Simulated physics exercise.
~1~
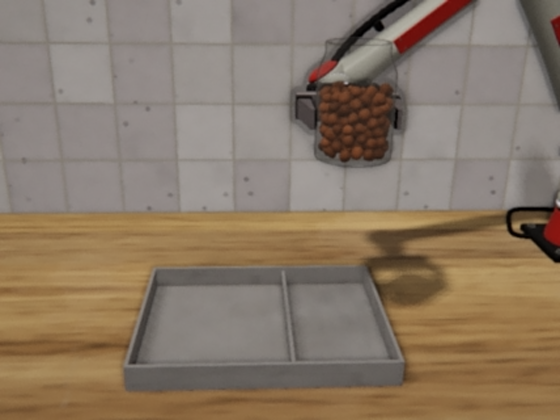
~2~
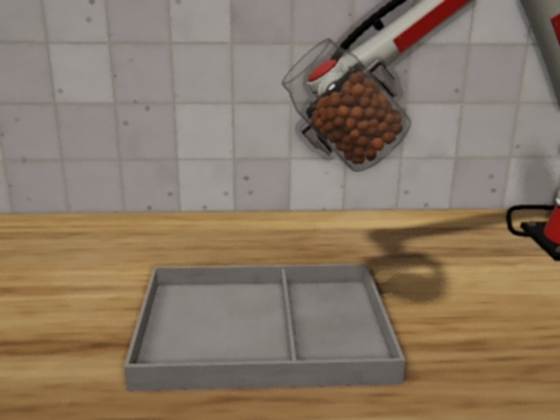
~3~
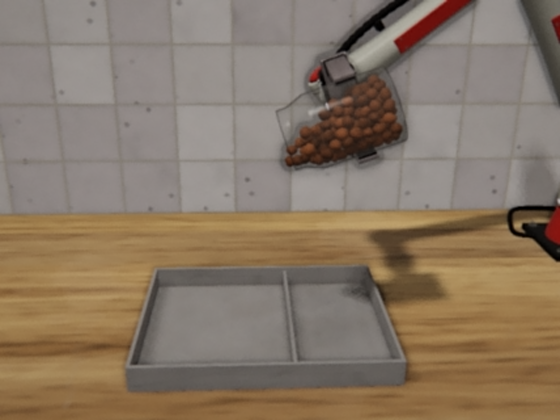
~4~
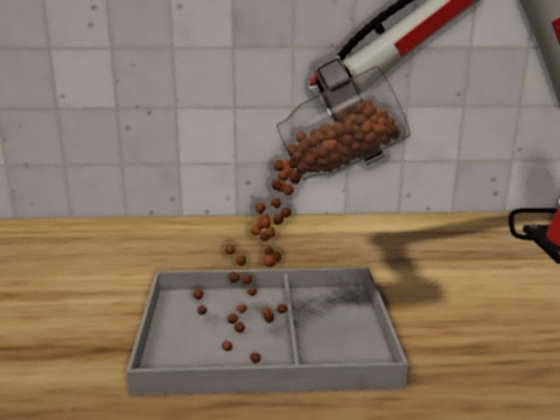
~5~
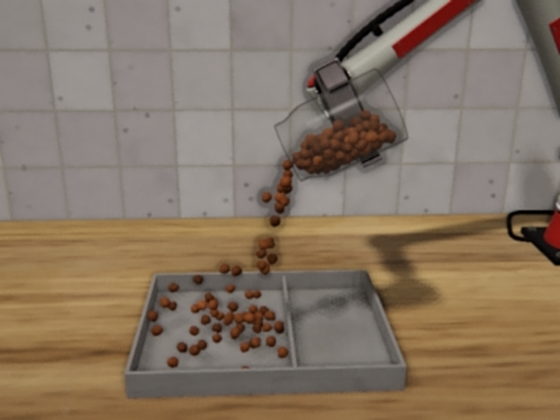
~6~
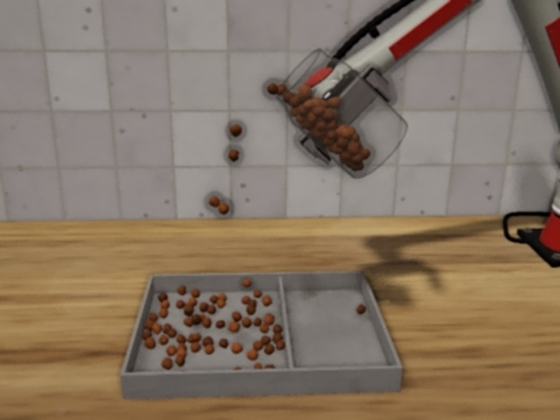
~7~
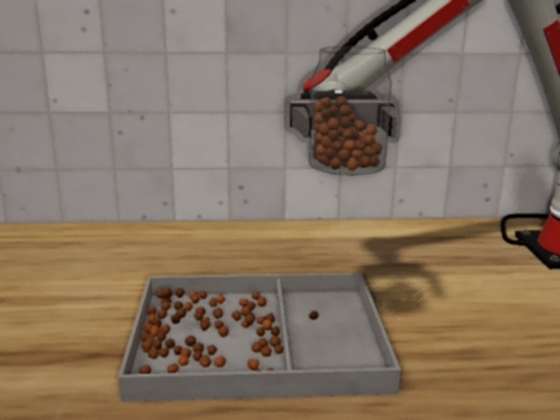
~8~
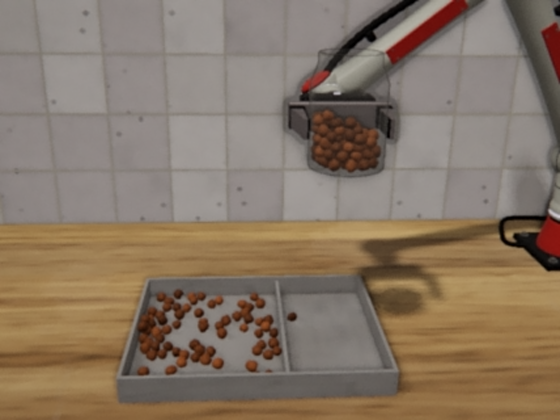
We see a robotic arm tip a clear jar of round brown nuts leftward above a divided grey tray, pouring some into it before turning the jar upright; many nuts lie scattered in the left section, one sits in the right, and plenty remain in the jar.
